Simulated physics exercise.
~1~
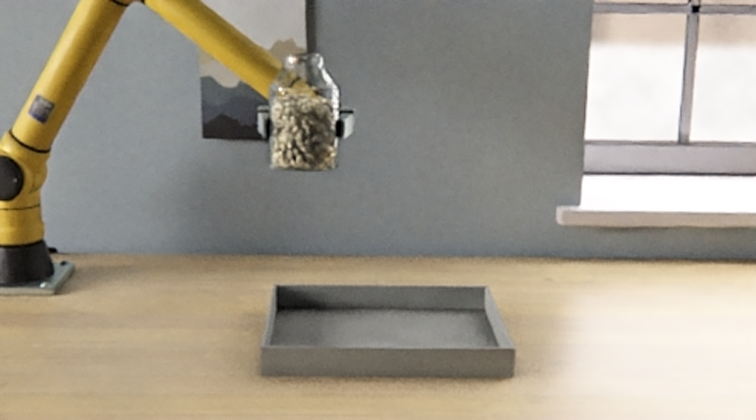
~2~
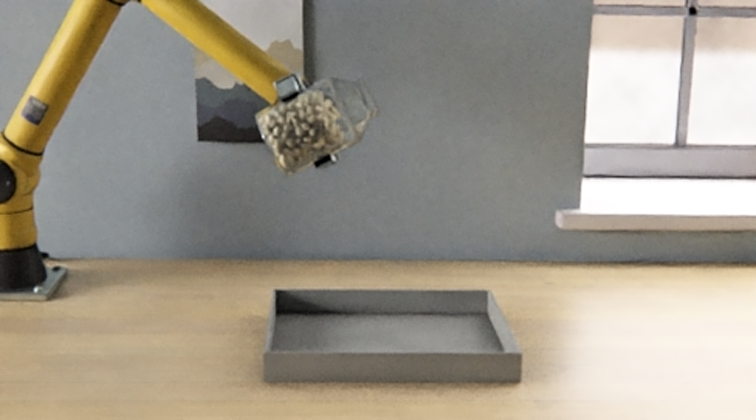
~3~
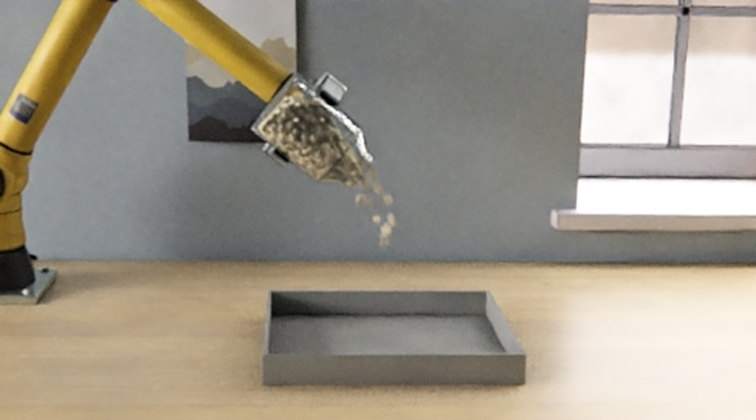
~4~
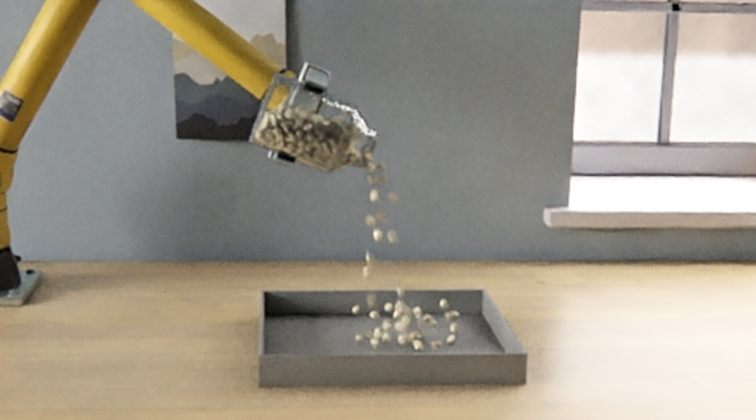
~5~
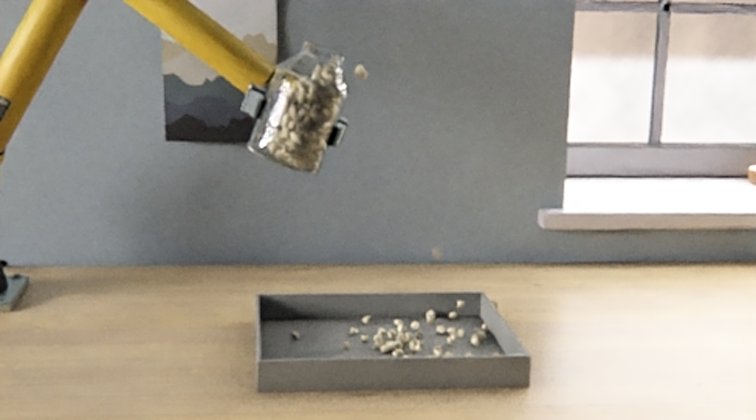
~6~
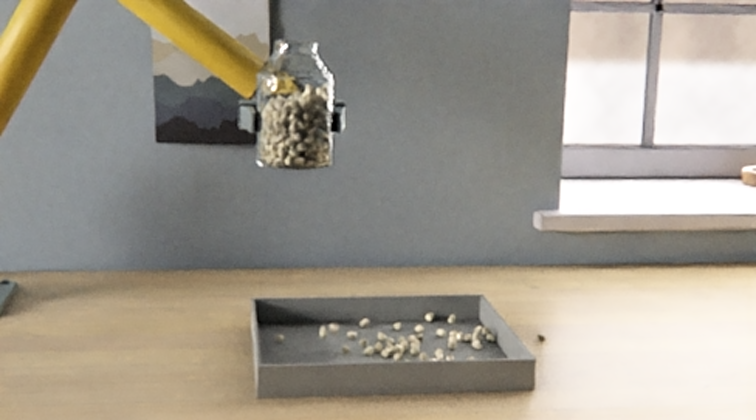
A yellow robot arm tipped a glass jar of pale dried beans to the right and spilled some into a gray tray on a wooden table, then turned it upright again, leaving the jar still mostly full and a small scattering in the tray.
